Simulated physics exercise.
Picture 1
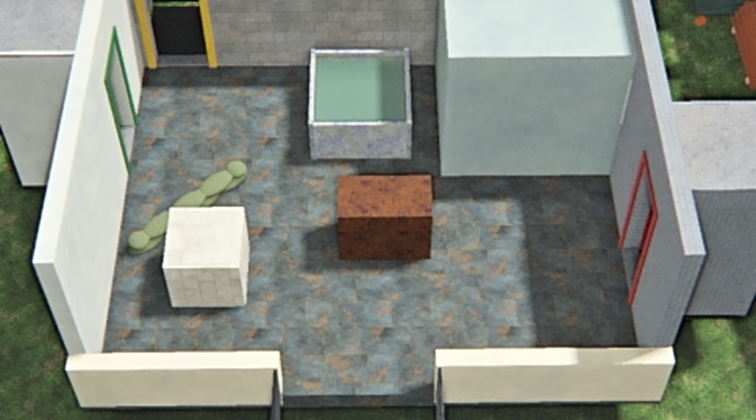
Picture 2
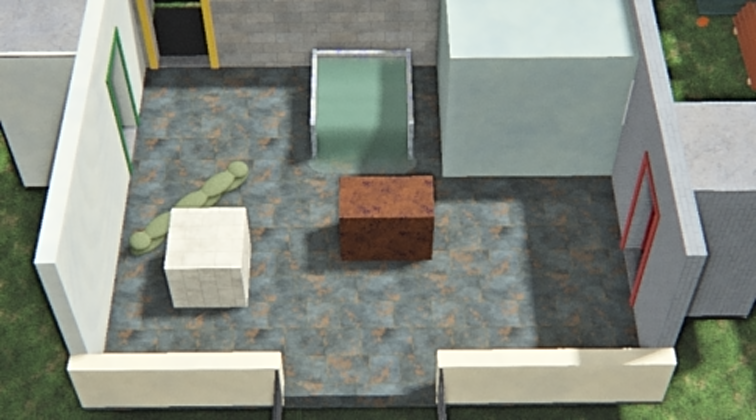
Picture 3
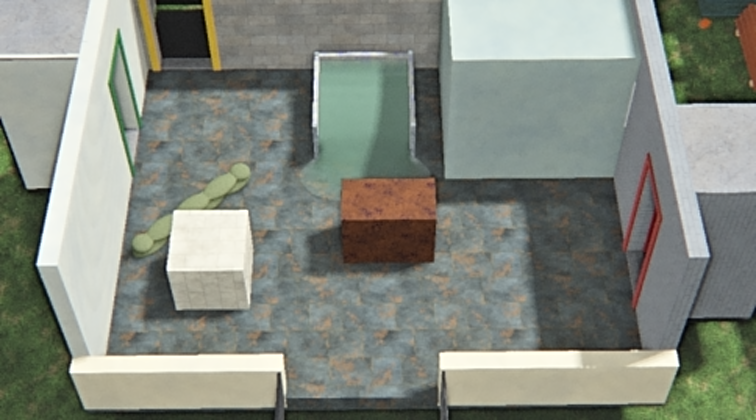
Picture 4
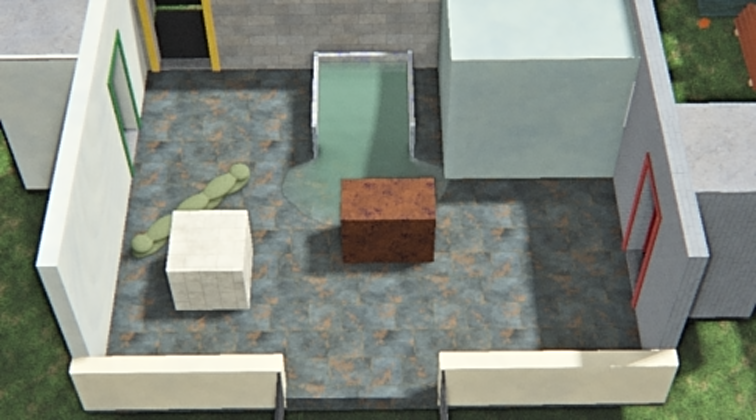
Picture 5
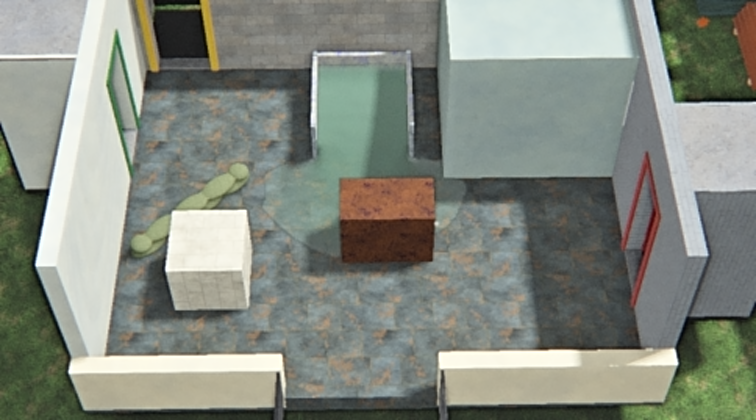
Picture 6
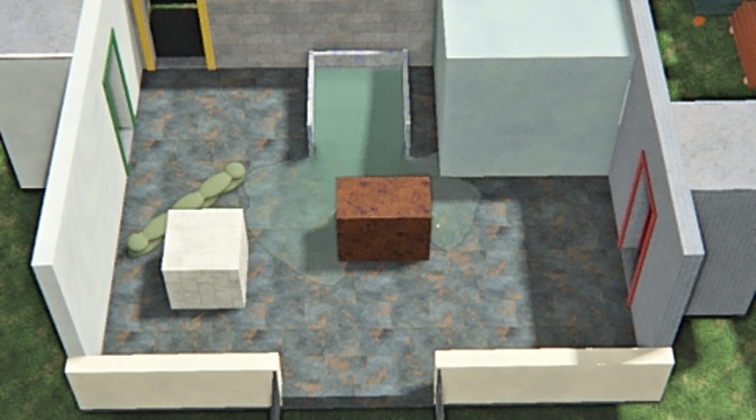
Pale green water pours from the open front of a tank at the back of a walled, L-shaped yard, seen from high above. A rust-brown block stands before it, with a white block and lumpy green shape to the left, and yellow, green and red doorways around. The tank's front gives way, and water spreads forward and sideways around the brown block in a thinning sheet, while the view shifts very slightly.
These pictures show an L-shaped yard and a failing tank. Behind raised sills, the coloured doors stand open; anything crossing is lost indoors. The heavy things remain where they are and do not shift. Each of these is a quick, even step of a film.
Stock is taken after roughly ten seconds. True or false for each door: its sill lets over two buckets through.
The red door true; the yellow door false; the green door false.
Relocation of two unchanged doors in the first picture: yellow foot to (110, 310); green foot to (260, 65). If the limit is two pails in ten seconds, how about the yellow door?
Well, the yellow one spills past the mark, I reckon.
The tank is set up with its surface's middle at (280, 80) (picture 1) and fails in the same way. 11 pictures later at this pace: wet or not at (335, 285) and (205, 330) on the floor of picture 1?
Soaked, bone-dry.
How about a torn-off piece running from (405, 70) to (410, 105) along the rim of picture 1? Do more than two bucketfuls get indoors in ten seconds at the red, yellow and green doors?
The red door falls short, the yellow door exceeds it, and the green door exceeds it.
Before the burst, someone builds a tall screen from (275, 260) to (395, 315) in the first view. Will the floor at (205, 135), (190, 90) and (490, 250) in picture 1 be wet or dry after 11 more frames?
Reading the points as listed, I get left untouched, then left untouched, then deluged.
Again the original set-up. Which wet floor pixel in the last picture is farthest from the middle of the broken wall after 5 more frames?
Somewhere about (268, 381).
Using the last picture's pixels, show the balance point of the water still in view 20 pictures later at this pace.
That puts it at around (368, 238).
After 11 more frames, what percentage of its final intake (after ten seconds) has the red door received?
That share would be near 5 %.
A moment on, water covers 30 % of the floor; the red door not reached, the yellow door not reached, the green door not reached.
Next, water covers 45 % of the floor; the red door under two buckets in, the yellow door not reached, the green door not reached.
Then, water covers 50 % of the floor; the red door over two buckets in, the yellow door not reached, the green door not reached.
Later, water covers 70 % of the floor; the red door over two buckets in, the yellow door not reached, the green door not reached.
In the end, water covers 80 % of the floor; the red door over two buckets in, the yellow door not reached, the green door not reached.
